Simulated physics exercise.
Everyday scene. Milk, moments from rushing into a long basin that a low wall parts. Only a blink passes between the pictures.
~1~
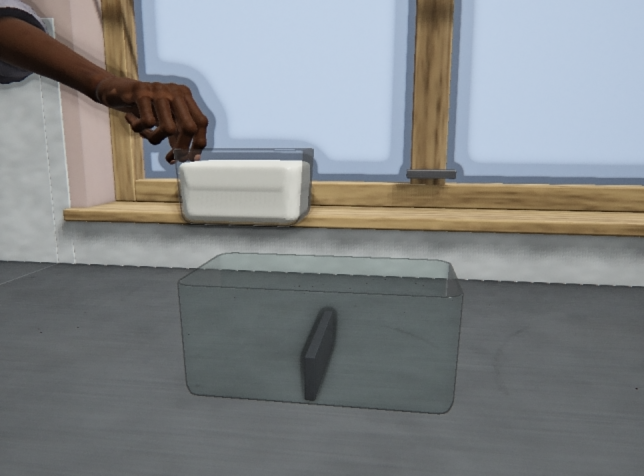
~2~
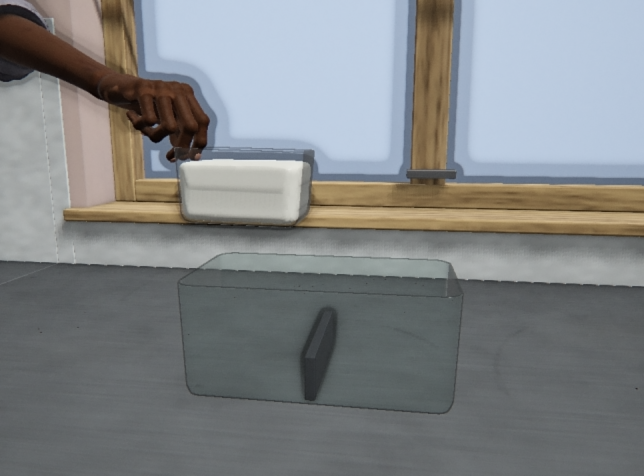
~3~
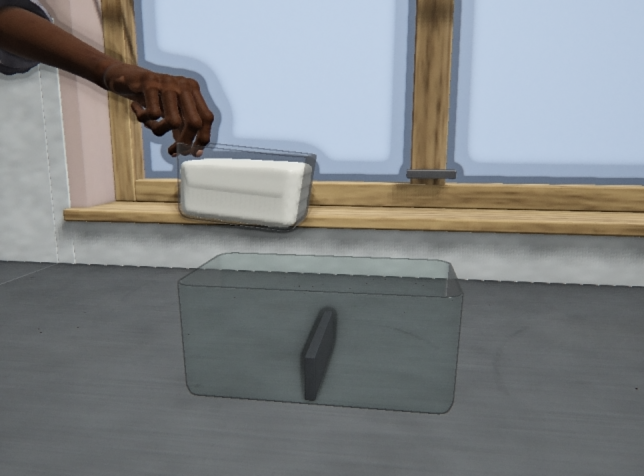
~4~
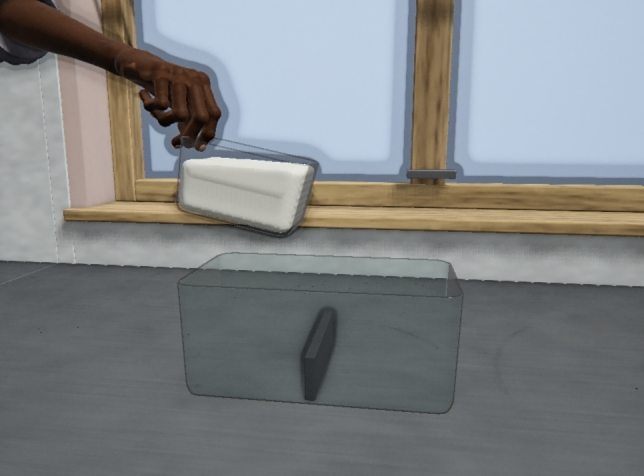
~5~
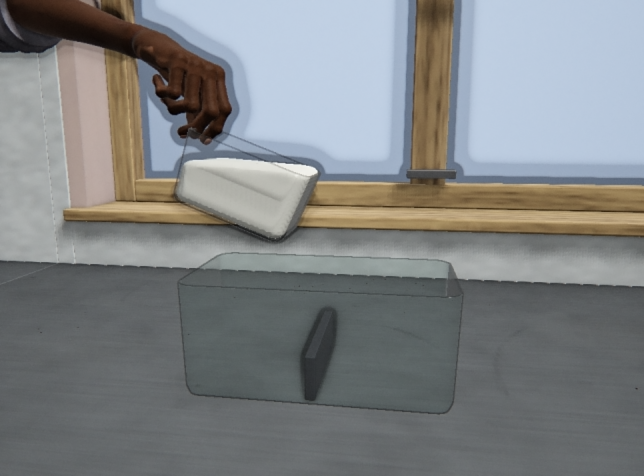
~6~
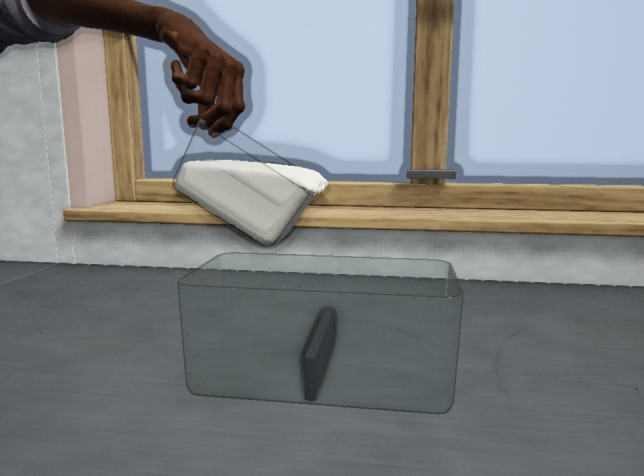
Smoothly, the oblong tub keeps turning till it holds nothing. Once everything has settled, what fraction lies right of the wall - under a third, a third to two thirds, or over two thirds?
My call is that the right side exceeds two thirds.
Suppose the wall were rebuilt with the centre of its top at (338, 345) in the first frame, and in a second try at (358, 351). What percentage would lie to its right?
Roughly 60 per cent first and roughly 40 per cent second.
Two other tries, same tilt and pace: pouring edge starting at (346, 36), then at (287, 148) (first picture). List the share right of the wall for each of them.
It comes to 80 % the first time and 70 % the second.
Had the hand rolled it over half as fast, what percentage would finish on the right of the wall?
I'd say close to 85 per cent.
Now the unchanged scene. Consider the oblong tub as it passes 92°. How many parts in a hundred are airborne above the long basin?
Roughly 25 percent.
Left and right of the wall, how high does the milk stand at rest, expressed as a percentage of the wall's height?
Roughly 10 left of the wall, roughly 60 right of it.
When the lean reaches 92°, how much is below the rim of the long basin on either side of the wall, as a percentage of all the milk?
Left 0, right 45.
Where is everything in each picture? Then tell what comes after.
Tilt 0°; pouring edge (308, 152); surface from (194, 163) to (306, 164); the long basin's rim runs from (201, 268) to (456, 279); the wall's top is at (320, 333), in the first picture.
Tilt 1°; pouring edge (308, 153); surface from (194, 163) to (307, 165), in the second picture.
Tilt 6°; pouring edge (310, 158); surface from (195, 161) to (308, 166), in the third picture.
Tilt 12°; pouring edge (313, 166); surface from (196, 162) to (311, 168), in the fourth picture.
Tilt 21°; pouring edge (315, 176); surface from (197, 163) to (315, 171), in the fifth picture.
Tilt 32°; pouring edge (315, 189); surface from (195, 163) to (317, 180); 4 per cent is over the edge, in the sixth picture.
A moment on, the oblong tub is tipped on its side and 26 per cent is still to pour, 0 is left of the wall and 47 right of it.
Next, the oblong tub is tipped right over and 5 per cent is still to pour, 12 is left of the wall and 79 right of it.
Then the oblong tub is tipped right over and 0 per cent is still to pour, 20 is left of the wall and 79 right of it.
Later the oblong tub is tipped right over and 0 per cent is still to pour, 20 is left of the wall and 79 right of it.
At rest 20 per cent lies left of the wall, 79 right of it and 1 outside.
